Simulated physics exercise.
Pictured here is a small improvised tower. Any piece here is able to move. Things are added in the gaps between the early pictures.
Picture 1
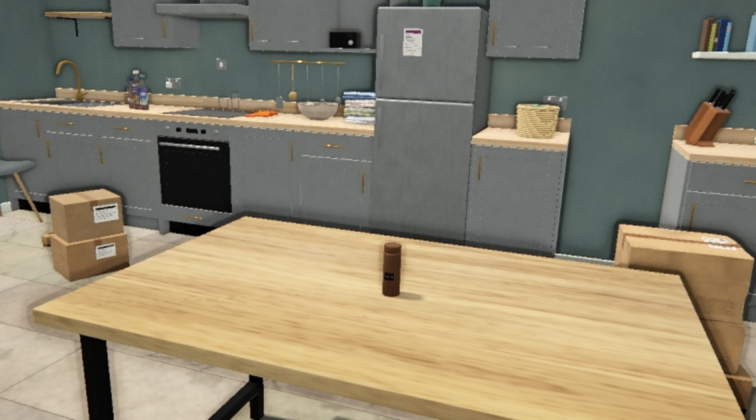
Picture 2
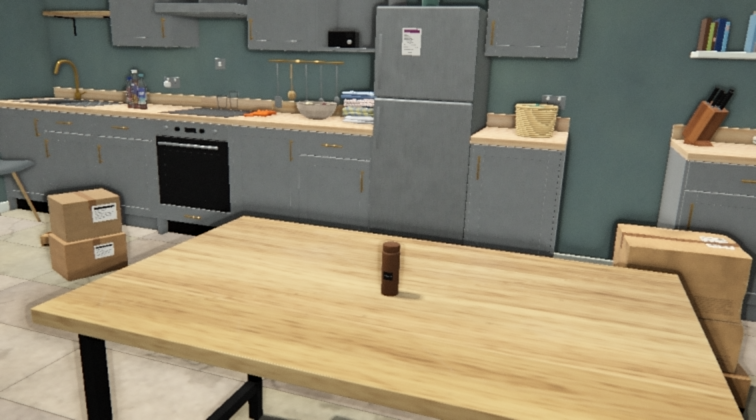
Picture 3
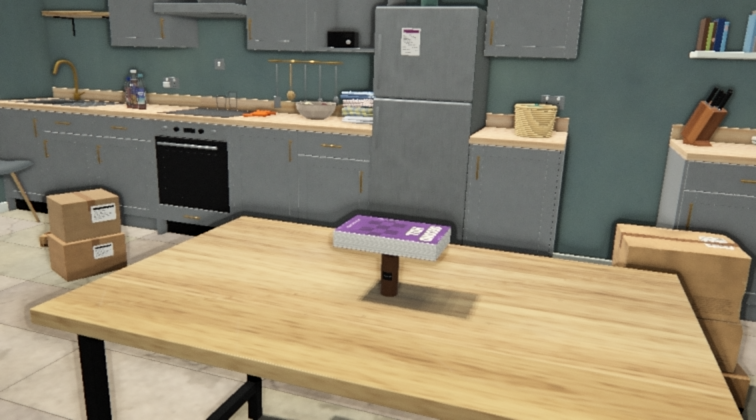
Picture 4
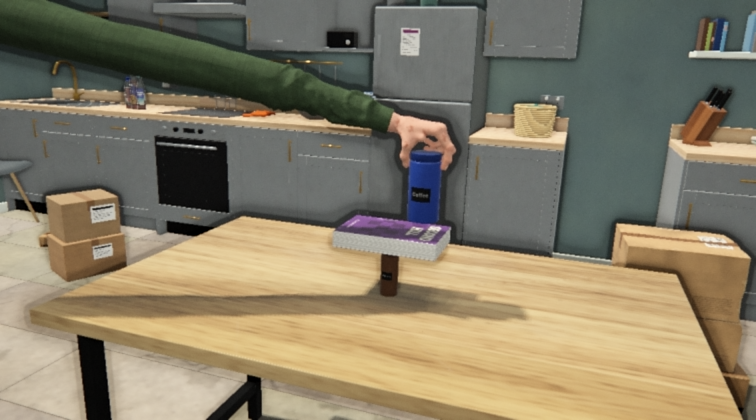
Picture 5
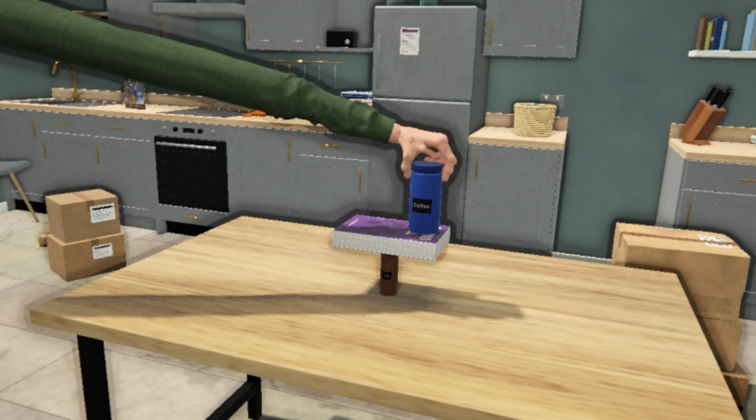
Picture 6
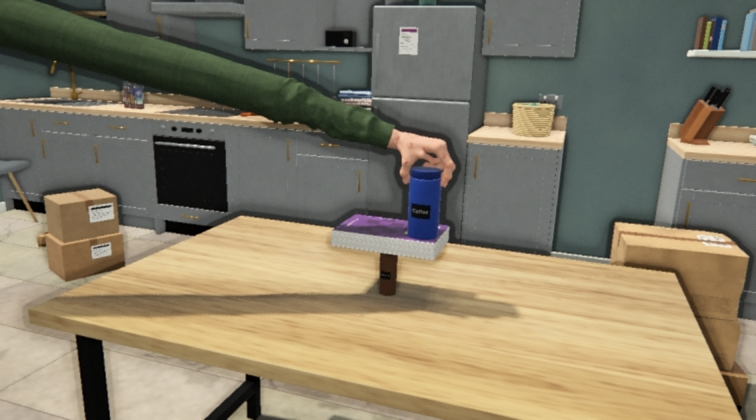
A kitchen with grey cabinets and green walls is seen from slightly above a light wooden table. A small brown shaker stands near the table's middle, with cardboard boxes on both sides of the room behind. A purple-covered book appears flat on top of the shaker, then a green-sleeved arm from the left lowers a blue jar onto its right side, while the camera stays practically still.
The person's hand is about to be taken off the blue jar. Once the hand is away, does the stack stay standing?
No.
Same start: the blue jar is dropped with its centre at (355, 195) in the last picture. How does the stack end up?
Then it comes apart.
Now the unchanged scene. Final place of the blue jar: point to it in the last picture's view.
It ends up close to (499, 309).
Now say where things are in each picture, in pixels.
In the first frame, the last thing is not in view yet; brown shaker (392, 269).
In the second frame, the last thing is not in view yet; brown shaker (391, 269).
In the third frame, the last thing is not in view yet; brown shaker (390, 269).
The fourth frame shows still above its spot; blue jar (424, 186); brown shaker (390, 269).
The fifth frame shows still above its spot; blue jar (426, 197); brown shaker (389, 268).
The sixth frame shows in place under the hand; blue jar (424, 203); brown shaker (388, 268).
Then, 0.50 s later than the last frame, blue jar now fallen; purple book tilted by 58°; brown shaker tilted by 6°.
Then, 0.80 s later than the last frame, purple book now fallen; brown shaker tilted by 32°.
When it is over, fallen, brown shaker, blue jar and purple book. End places, in pixels of the last picture, blue jar near (499, 308). The stack comes apart.
